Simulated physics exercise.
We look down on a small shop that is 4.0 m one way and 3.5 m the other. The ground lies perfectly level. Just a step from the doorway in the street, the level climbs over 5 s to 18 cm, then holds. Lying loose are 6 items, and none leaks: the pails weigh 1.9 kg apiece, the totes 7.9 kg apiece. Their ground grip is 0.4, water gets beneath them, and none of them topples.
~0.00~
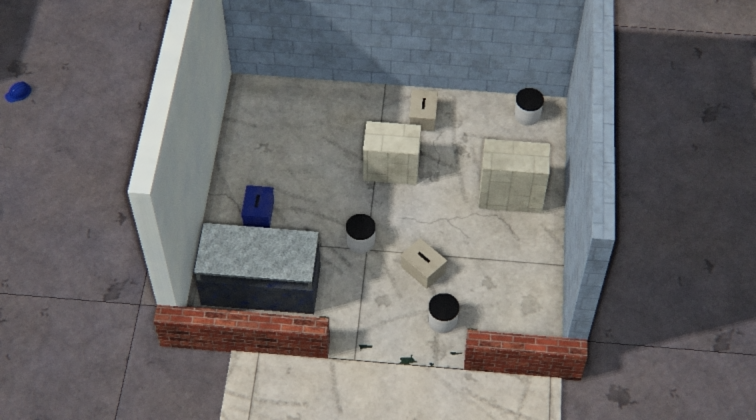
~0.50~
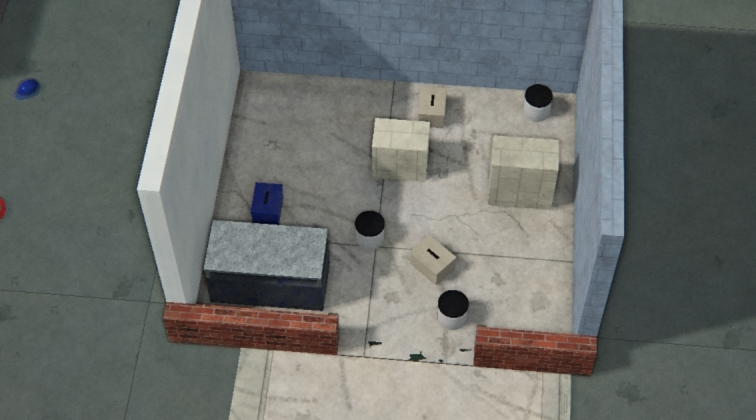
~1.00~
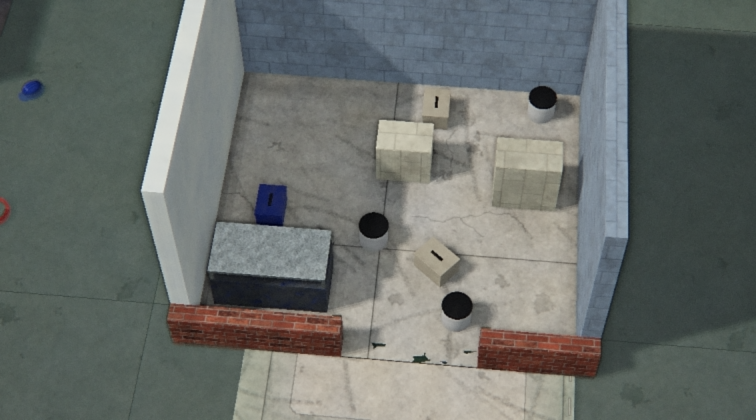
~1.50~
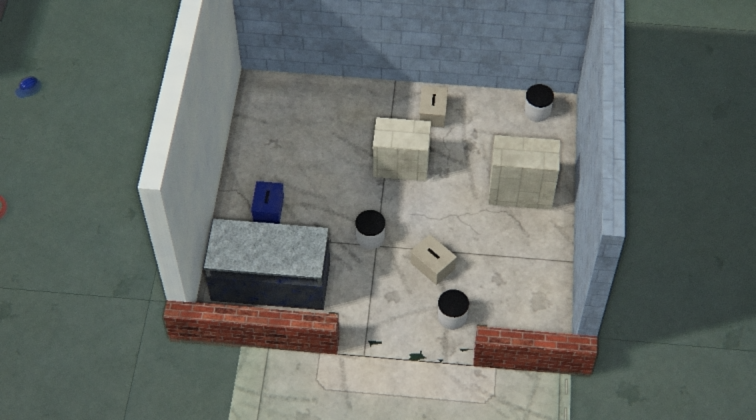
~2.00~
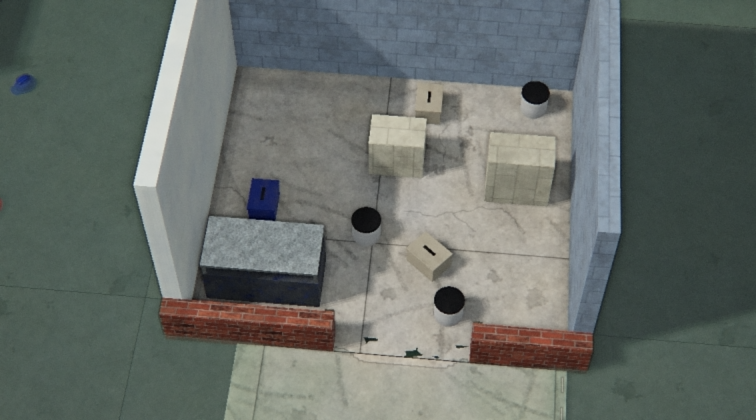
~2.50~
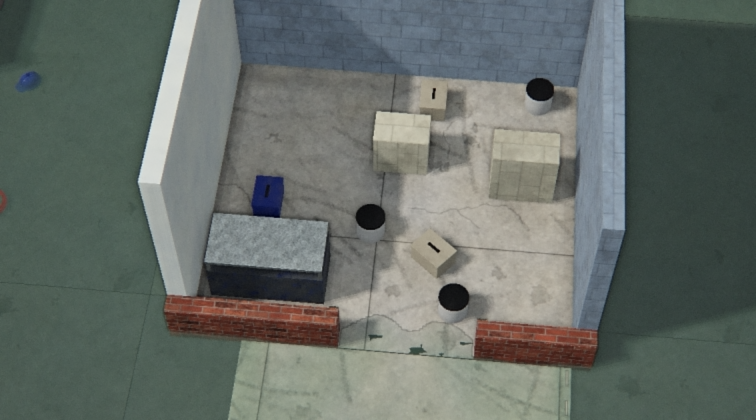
A small roofless shop with boxes, tubs and a blue tote sat almost still, shifting slightly in view, while a thin patch of water crept in at the doorway and nothing inside moved.
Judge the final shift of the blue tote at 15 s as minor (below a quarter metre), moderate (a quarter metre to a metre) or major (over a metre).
Looks like it will shift a fair bit.
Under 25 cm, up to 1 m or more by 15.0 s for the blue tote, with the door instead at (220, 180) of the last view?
Then the blue tote would have gone a long way.
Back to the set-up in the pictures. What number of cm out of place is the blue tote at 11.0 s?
It is about 0 cm out of place by then.
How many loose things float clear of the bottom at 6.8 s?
At that time the total is 2.
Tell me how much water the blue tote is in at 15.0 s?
Depth: About 10 cm.
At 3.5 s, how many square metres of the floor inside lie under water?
Roughly 1.0 m2 of it is wet.
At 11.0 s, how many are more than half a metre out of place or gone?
At that moment it comes to 3.
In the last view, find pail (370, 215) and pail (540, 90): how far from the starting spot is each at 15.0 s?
200 cm, 60 cm.
After 3.5 s the blue tote is near (267, 191), 0.0 m from its start, aground; 0 afloat.
After 6.8 s the blue tote is near (267, 191), 0.0 m from its start, aground; 2 afloat.
After 11.0 s the blue tote is near (267, 191), 0.0 m from its start, aground; 5 afloat.
After 15.0 s the blue tote is near (305, 220), 0.6 m from its start, afloat; 6 afloat.
